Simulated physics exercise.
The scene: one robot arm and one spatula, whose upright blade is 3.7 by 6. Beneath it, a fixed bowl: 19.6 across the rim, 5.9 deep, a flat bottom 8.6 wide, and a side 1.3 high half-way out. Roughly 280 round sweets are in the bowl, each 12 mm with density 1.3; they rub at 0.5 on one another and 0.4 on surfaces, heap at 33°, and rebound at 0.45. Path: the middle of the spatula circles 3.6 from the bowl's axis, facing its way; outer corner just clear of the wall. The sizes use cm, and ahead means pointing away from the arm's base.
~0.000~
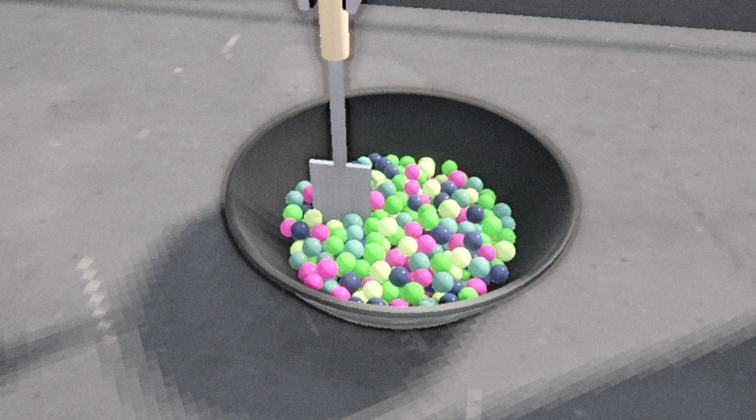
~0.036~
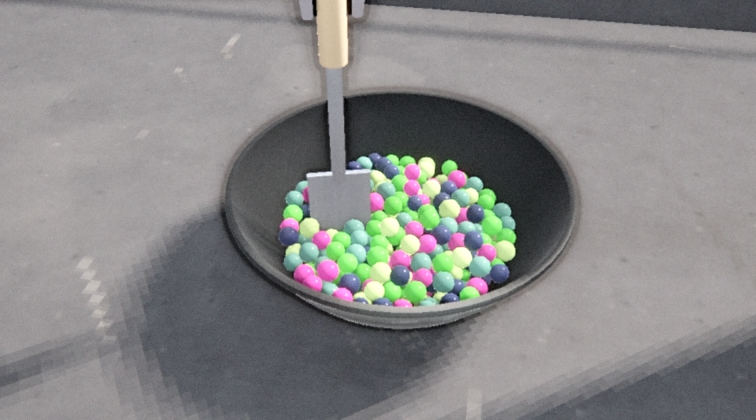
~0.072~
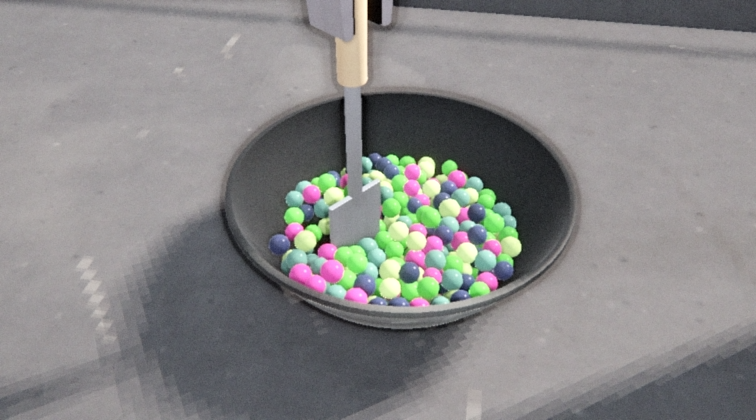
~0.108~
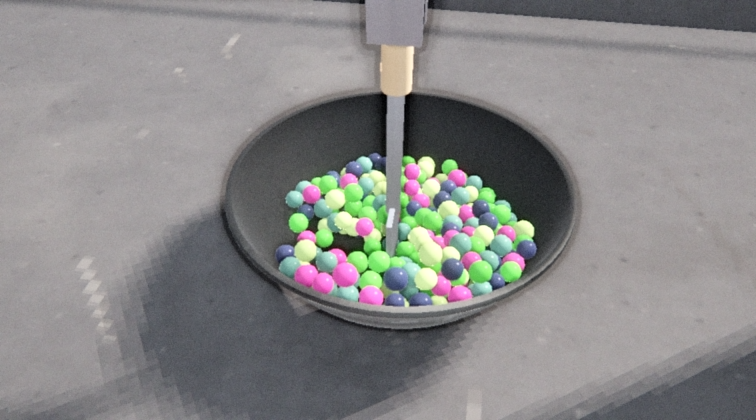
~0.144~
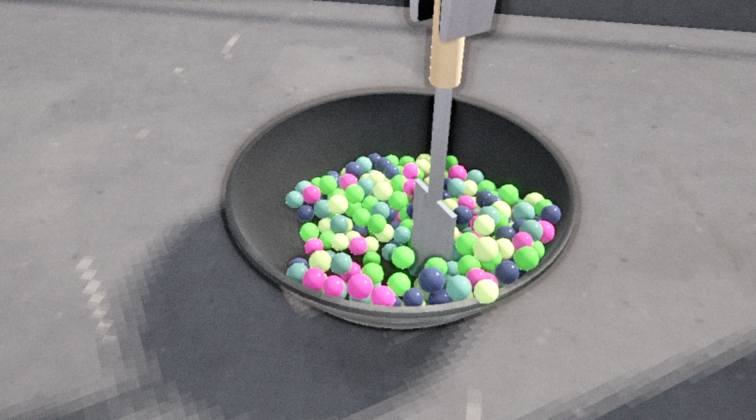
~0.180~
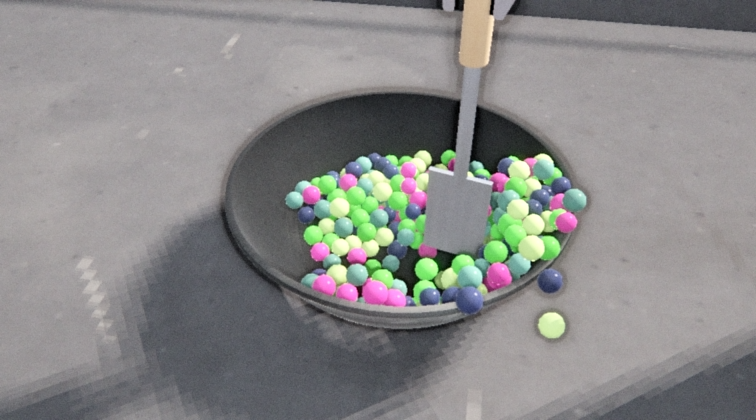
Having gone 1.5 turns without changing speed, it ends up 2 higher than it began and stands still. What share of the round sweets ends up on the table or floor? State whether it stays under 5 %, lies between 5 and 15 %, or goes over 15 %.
It lies between 5 and 15 %.
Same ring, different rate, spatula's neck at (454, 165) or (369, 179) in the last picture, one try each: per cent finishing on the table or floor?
Near 5 in a hundred for the first and near 0 in a hundred for the second.
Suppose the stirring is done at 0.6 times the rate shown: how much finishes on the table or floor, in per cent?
Estimated share: Close to 0 per cent.
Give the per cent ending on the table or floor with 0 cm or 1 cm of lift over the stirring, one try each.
Estimates: 20 % and 15 %.
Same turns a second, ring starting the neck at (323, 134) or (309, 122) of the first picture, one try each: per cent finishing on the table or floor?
Close to 20 and 25 in a hundred.
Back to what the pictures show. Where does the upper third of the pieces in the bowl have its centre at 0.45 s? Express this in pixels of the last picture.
It is centred roughly at (363, 186).
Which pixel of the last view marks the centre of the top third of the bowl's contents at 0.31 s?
Around pixel (410, 147).
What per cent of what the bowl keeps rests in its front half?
Roughly 45 percent of it.
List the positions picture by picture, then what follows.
The first frame shows spatula neck at (339, 143), 0° round; upper third of the load around (400, 220), from x 290 to 505, top at y 160; 275 in the bowl.
The second frame shows spatula neck at (338, 151), 17° round; upper third of the load around (393, 228), from x 290 to 505, top at y 160.
The third frame shows spatula neck at (355, 172), 54° round; upper third of the load around (395, 249), from x 280 to 510, top at y 160.
The fourth frame shows spatula neck at (394, 182), 92° round; upper third of the load around (426, 262), from x 285 to 525, top at y 160.
The fifth frame shows spatula neck at (437, 175), 129° round; upper third of the load around (477, 258), from x 295 to 550, top at y 160; 274 in the bowl, 1 in flight or on the tool.
The sixth frame shows spatula neck at (463, 154), 167° round; upper third of the load around (508, 225), from x 295 to 575, top at y 160; 272 in the bowl, 3 in flight or on the tool.
By 0.31 s, 308° round, highest piece 10 above the table; 255 in the bowl, 9 on the table or floor, 11 in flight or on the tool.
By 0.45 s, 89° round, highest piece 8 above the table; 250 in the bowl, 23 on the table or floor, 2 in flight or on the tool.
By 0.72 s, 180° round, highest piece 5 above the table; 250 in the bowl, 25 on the table or floor.
By 1.42 s, 180° round, highest piece 5 above the table; 250 in the bowl, 25 on the table or floor.
Final count, 250 in the bowl, 25 on the table or floor. That is 9 % on the table or floor.
